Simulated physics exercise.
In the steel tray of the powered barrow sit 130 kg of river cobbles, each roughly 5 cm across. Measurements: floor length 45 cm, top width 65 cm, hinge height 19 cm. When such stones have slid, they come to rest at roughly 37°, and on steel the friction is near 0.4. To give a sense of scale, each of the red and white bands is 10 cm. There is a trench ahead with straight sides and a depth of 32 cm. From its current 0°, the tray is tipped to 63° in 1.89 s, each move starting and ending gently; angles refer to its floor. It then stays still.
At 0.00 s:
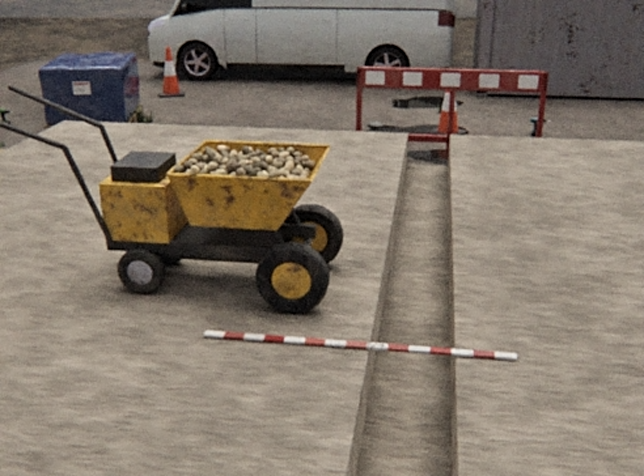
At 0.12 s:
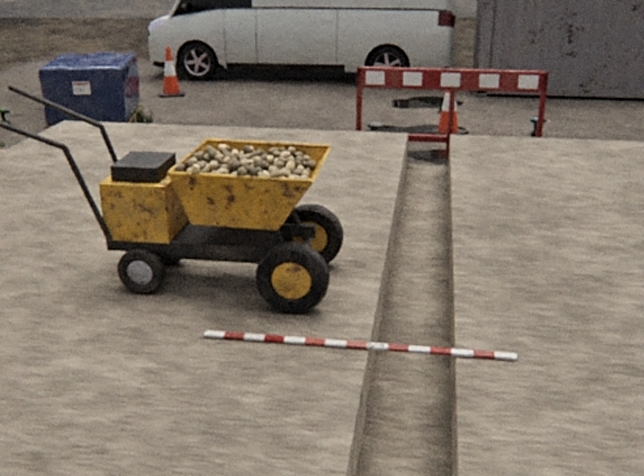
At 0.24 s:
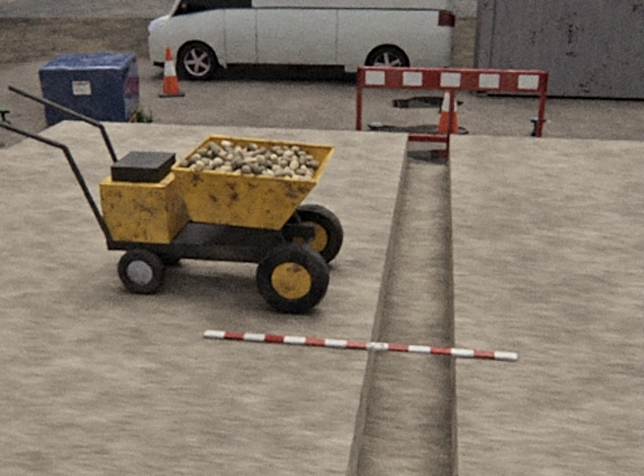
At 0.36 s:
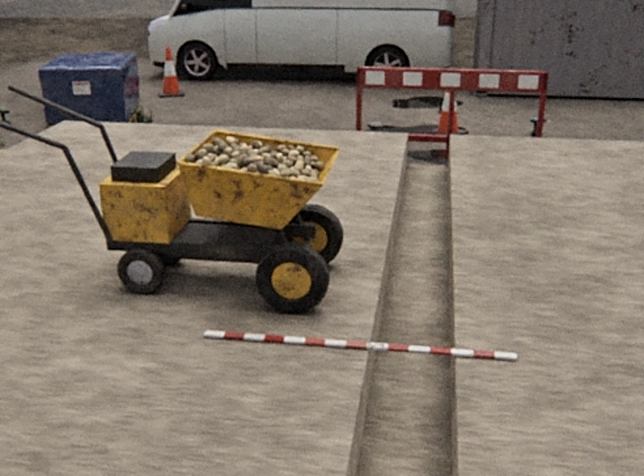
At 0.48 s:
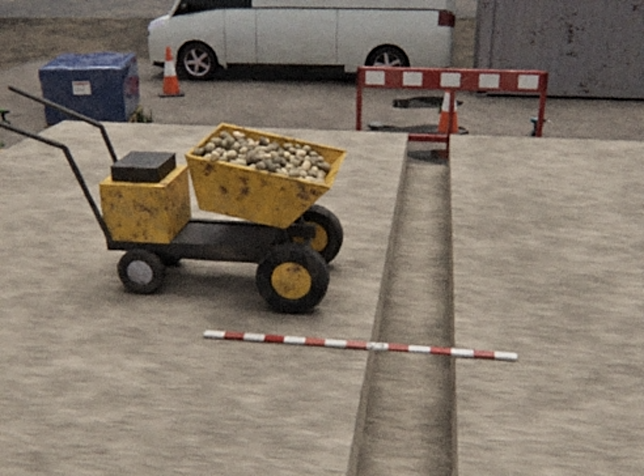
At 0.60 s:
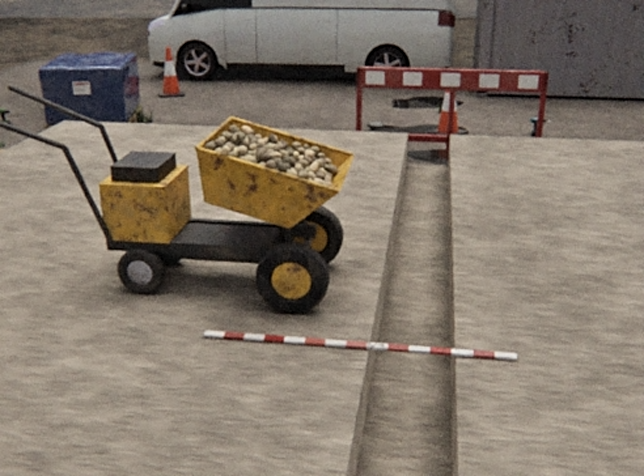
At the start, a yellow tray heaped with rounded stones sits level on a small wheeled barrow, left of a narrow trench with a red and white pole across it. The tray then slowly tilts, its rear rising and its front leaning rightward, while the barrow stays still and the stones remain inside.
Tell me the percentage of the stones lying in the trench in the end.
Close to 68 %.
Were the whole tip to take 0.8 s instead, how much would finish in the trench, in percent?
About 50 percent, I'd say.
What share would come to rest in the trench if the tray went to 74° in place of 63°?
Expect roughly 90 per cent.
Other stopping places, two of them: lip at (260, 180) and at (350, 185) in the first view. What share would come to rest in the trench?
Close to 60 percent in the first case, 40 percent in the second.
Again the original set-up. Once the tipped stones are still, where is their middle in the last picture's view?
Their middle ends up near (422, 335).
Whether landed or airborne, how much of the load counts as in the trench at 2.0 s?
By that moment, roughly 30 per cent of the load.
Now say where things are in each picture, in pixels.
The first frame shows lip at (311, 181), floor tilted 0°, highest stones at (239, 157).
The second frame shows lip at (312, 182), floor tilted 1°, highest stones at (235, 156); the stones move at 0.1 m/s on average.
The third frame shows lip at (316, 183), floor tilted 3°, highest stones at (233, 153); the stones move at 0.2 m/s on average.
The fourth frame shows lip at (322, 185), floor tilted 6°, highest stones at (232, 149); the stones move at 0.3 m/s on average.
In the fifth frame, the tray is at 10°, its lip at (330, 187); the top of the load is at (233, 143); the stones move at 0.3 m/s on average.
In the sixth frame, the tray is at 15°, its lip at (338, 191); the top of the load is at (238, 137); the stones move at 0.4 m/s on average.
After 1.4 s the floor is at 53°; 99 % in the tray; the foremost stones are at (393, 211).
After 2.0 s the floor is at 63°; 71 % in the tray, 28 % in the trench, 2 % past the trench; the foremost stones are at (481, 289).
After 2.3 s the floor is at 63°; 54 % in the tray, 41 % in the trench, 5 % past the trench; the foremost stones are at (532, 299).
After 4.3 s the floor is at 63°; 27 % in the tray, 68 % in the trench, 5 % past the trench; the foremost stones are at (557, 302).
